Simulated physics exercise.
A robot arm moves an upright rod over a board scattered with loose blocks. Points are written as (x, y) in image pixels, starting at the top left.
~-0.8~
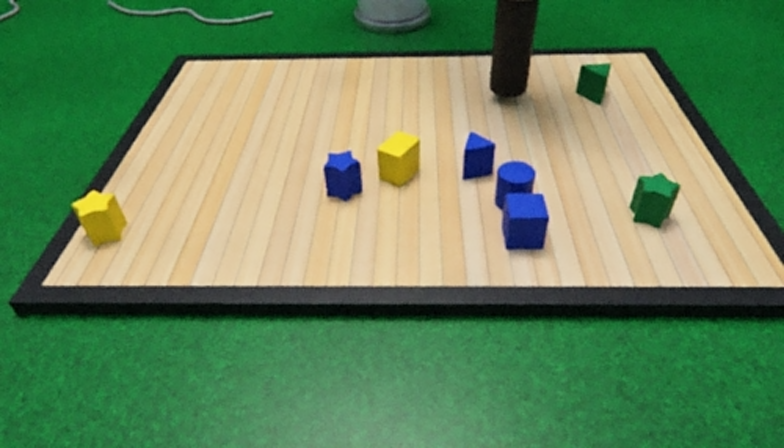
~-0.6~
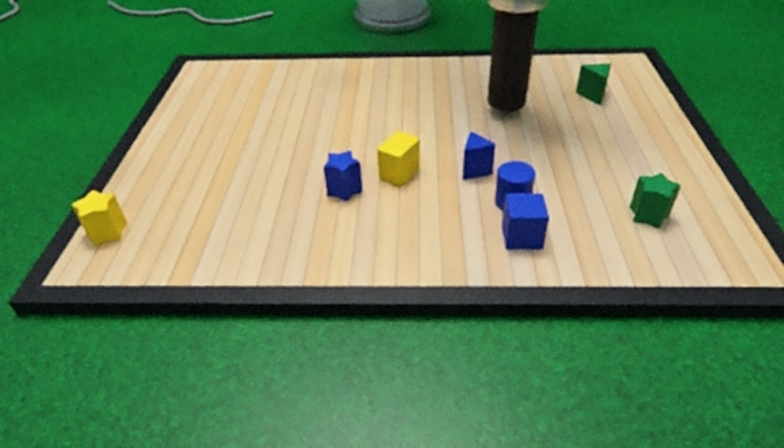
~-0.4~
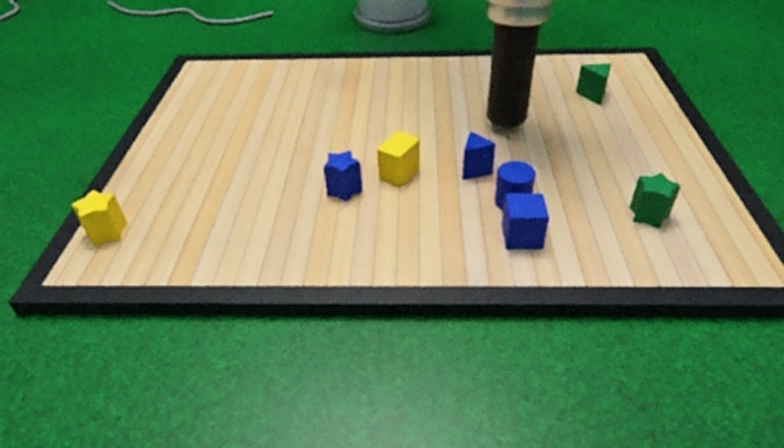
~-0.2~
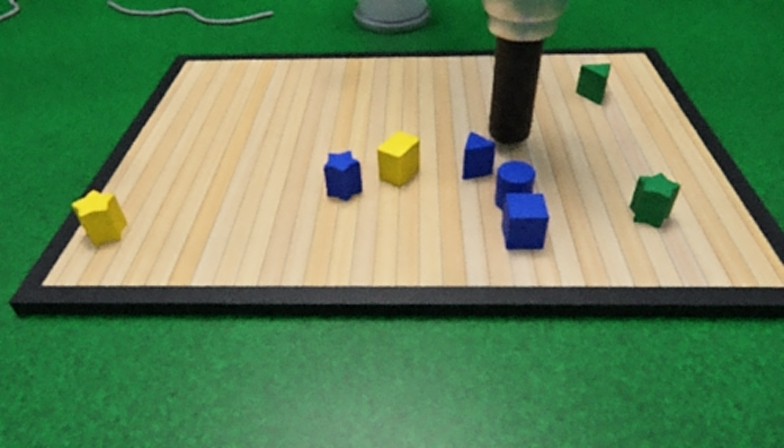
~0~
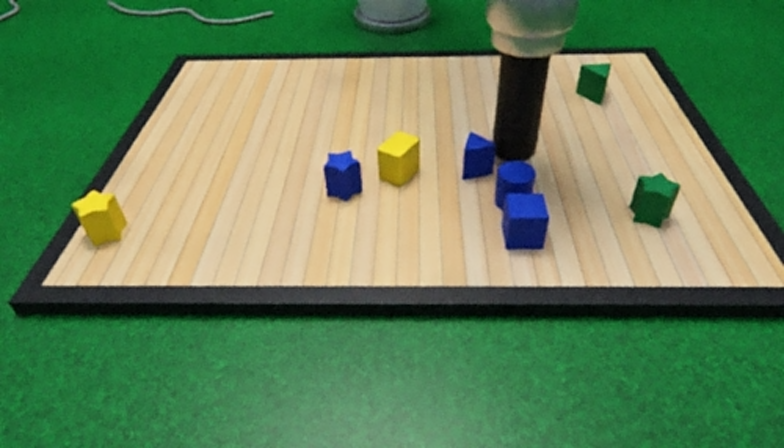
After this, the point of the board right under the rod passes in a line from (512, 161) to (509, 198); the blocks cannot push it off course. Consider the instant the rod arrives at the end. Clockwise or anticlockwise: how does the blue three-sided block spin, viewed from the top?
Seen from overhead, it turns clockwise.
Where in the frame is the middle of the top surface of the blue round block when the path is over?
My estimate: (515, 194).
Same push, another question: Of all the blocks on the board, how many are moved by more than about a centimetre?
Two blocks move.
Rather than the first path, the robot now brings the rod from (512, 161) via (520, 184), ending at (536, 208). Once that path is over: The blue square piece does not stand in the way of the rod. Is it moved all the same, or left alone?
It shifts.
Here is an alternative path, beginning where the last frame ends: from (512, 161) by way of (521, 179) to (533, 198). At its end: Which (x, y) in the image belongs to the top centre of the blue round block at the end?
The centre of its top will be at (515, 187).
The first path, step by step. Halfway along, rod (512, 169); blue three-sided block (476, 143), turned 30° clockwise; blue round block (517, 174).
At the end, rod (510, 187); blue three-sided block (476, 143), turned 30° clockwise; blue round block (515, 194); blue square piece (530, 219), turned 20° anticlockwise.
